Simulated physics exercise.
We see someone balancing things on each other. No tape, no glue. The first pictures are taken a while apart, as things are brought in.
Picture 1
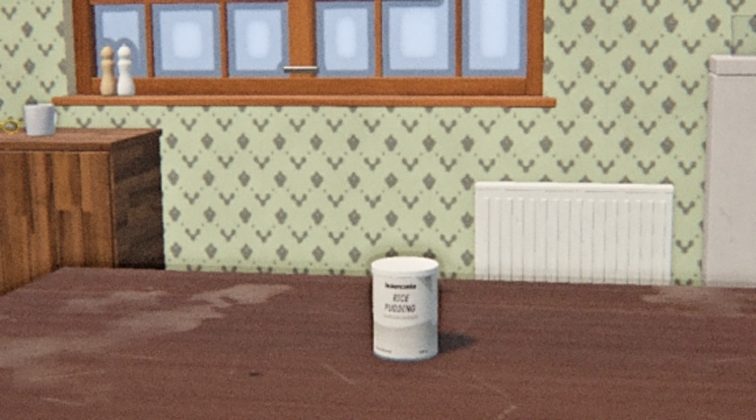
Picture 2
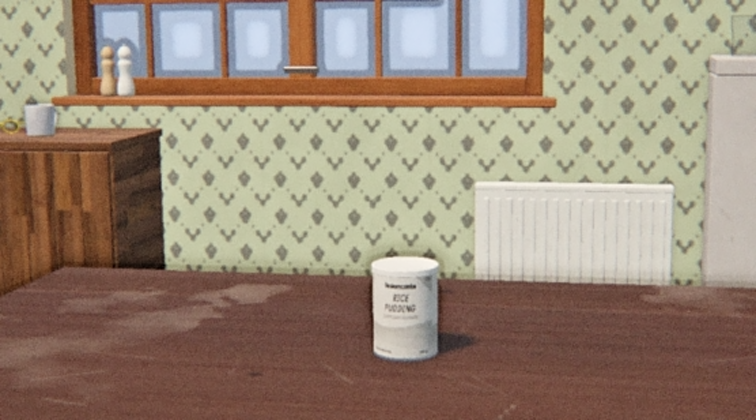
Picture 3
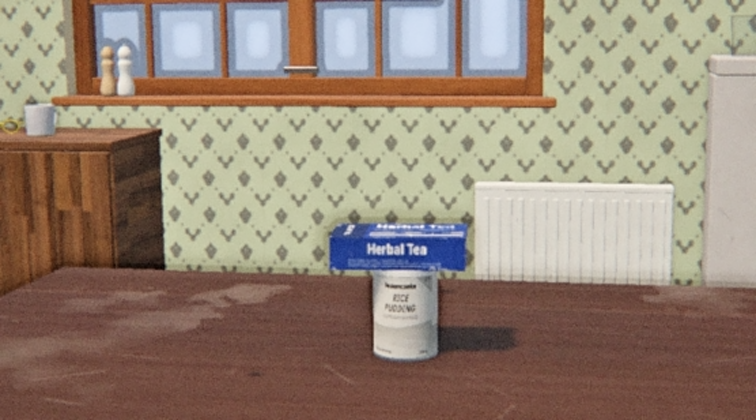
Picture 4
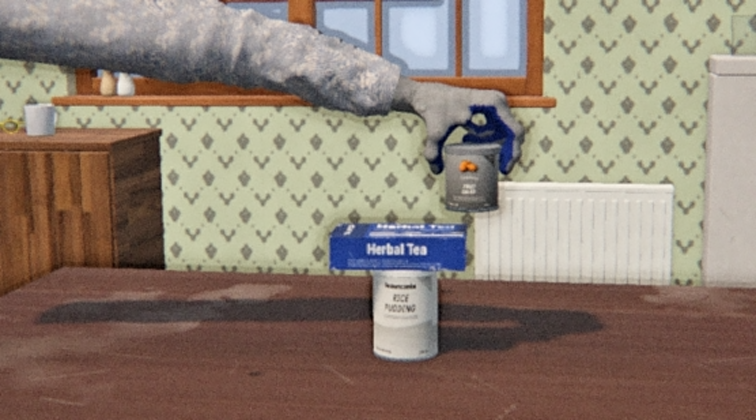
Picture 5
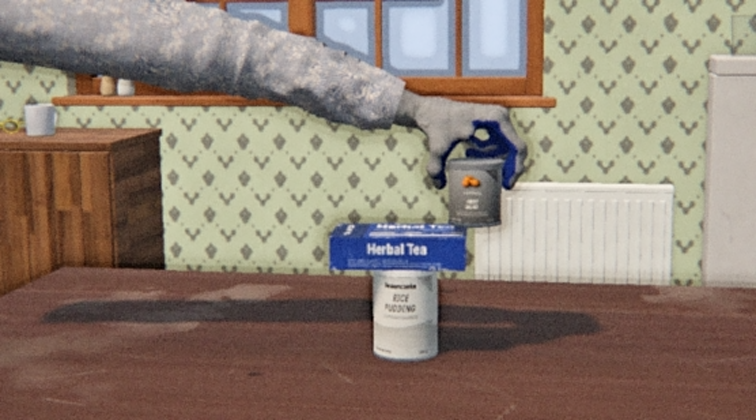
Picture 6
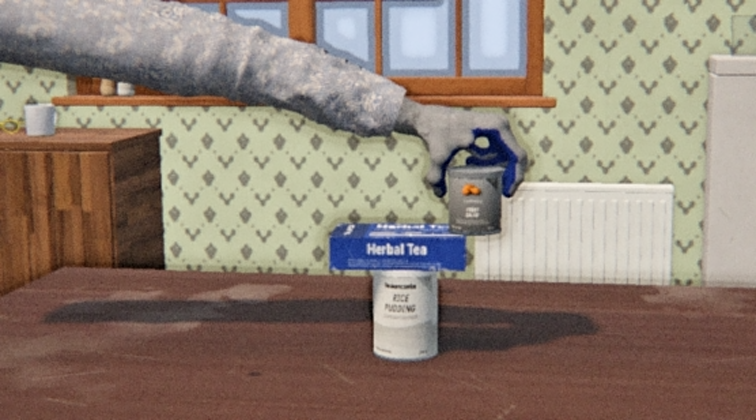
In a kitchen with patterned wallpaper, a blue herbal tea box appeared on top of a rice pudding tin, then a gloved hand lowered a small grey tin onto the box's right end, still gripping it.
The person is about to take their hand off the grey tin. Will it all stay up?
Here the pile gives way.
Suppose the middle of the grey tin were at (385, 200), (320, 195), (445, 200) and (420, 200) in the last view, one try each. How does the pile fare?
In the first case it stays up; in the second case it gives way; in the third case it stays up; in the fourth case it holds.
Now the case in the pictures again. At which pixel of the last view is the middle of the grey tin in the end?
Around (470, 318).
Then, 0.40 s after the last picture, grey tin now fallen.
Then, 0.70 s after the last picture, nothing new.
At rest, fallen, grey tin; the other 2 in place. Seen from the same camera at the end, grey tin near (470, 318). The pile loses its balance.
